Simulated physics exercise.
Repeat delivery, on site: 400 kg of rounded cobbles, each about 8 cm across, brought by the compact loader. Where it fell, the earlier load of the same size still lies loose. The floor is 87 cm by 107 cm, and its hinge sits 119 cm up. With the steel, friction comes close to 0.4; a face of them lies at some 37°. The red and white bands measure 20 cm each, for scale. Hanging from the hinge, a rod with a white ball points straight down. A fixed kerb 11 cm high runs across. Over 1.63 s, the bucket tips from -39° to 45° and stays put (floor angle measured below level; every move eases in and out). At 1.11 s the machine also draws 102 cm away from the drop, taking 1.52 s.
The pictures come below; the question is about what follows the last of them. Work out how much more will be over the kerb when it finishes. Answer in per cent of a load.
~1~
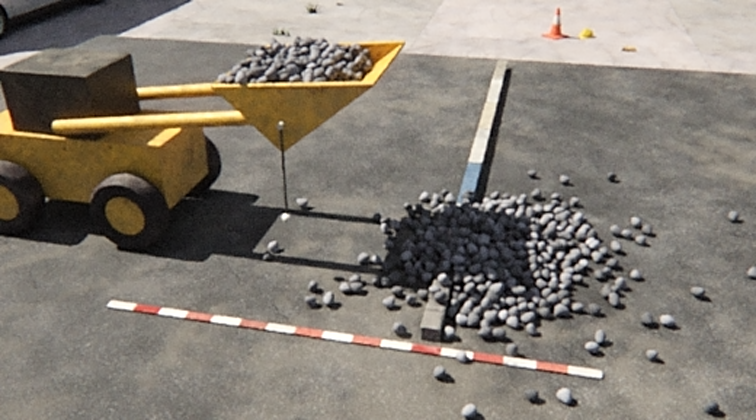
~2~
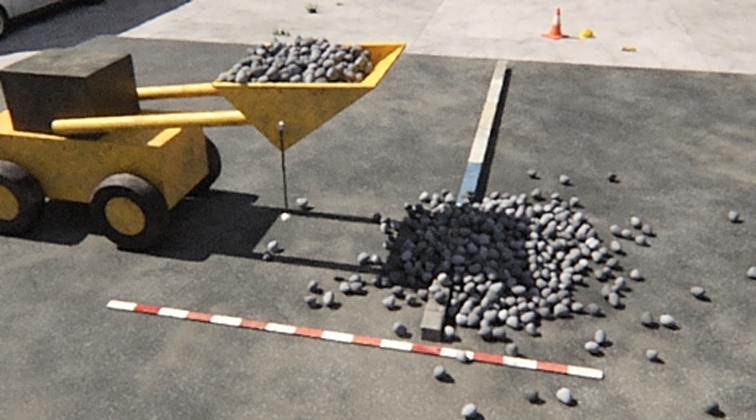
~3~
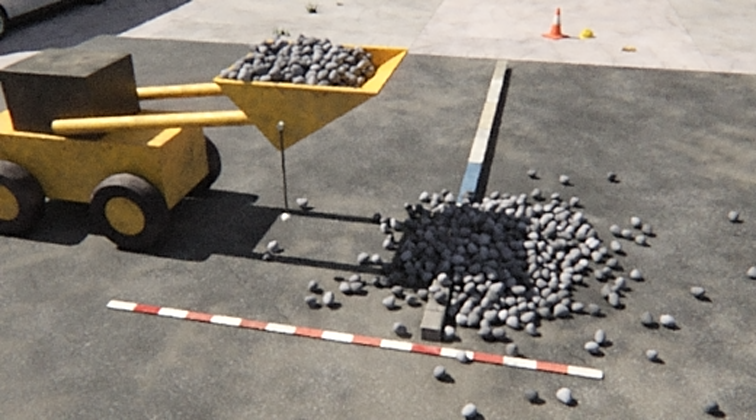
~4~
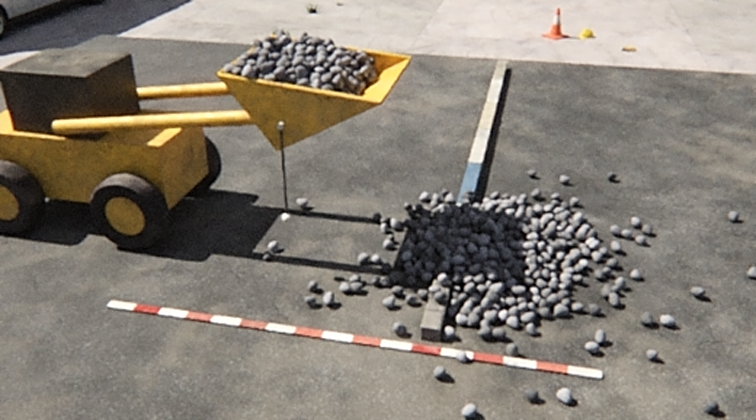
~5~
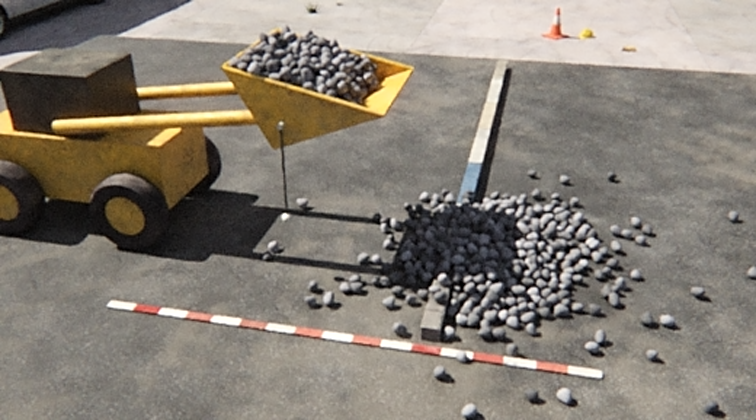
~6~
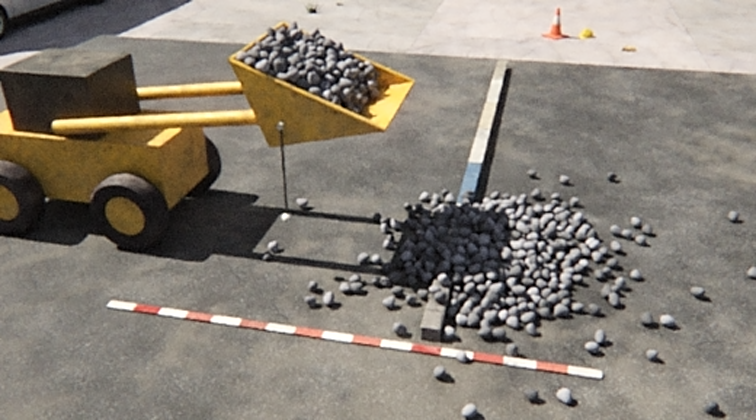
Around 0 out of 100.
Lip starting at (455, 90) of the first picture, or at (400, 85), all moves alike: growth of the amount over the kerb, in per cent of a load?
About 30 per cent from the first spot and 0 per cent from the second.
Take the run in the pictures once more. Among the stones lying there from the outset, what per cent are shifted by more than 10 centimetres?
0 %.
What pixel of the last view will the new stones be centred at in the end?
In the last view, about pixel (381, 230).
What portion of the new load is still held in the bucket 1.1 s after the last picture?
That works out to about 5 %.
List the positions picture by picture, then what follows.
In the first picture, the bucket is at -39°, its lip at (374, 84); the top of the load is at (320, 49). The earlier load is highest near (476, 231), 23 cm above ground level, 22 % on this side of the kerb, 78 % over the kerb.
In the second picture, the bucket is at -38°, its lip at (375, 87); the top of the load is at (307, 47).
In the third picture, the bucket is at -34°, its lip at (378, 93); the top of the load is at (292, 45).
In the fourth picture, lip at (381, 103), floor tilted -29°, highest stones at (279, 44).
In the fifth picture, lip at (384, 116), floor tilted -21°, highest stones at (275, 39).
In the sixth picture, lip at (385, 130), floor tilted -13°, highest stones at (282, 34).
Then, 0.6 s after the last picture the floor is at 32°; in per cent of one load, 90 in the bucket, 32 on this side of the kerb, 78 over the kerb; the foremost stones are at (685, 268).
Then, 1.1 s after the last picture the floor is at 45°; in per cent of one load, 5 in the bucket, 117 on this side of the kerb, 78 over the kerb; the foremost stones are at (685, 268).
Then, 2.5 s after the last picture the floor is at 45°; in per cent of one load, 0 in the bucket, 123 on this side of the kerb, 78 over the kerb; the foremost stones are at (685, 268).
Then, 5.0 s after the last picture the floor is at 45°; in per cent of one load, 0 in the bucket, 123 on this side of the kerb, 78 over the kerb; the foremost stones are at (685, 268). Net gain over the kerb, 0.
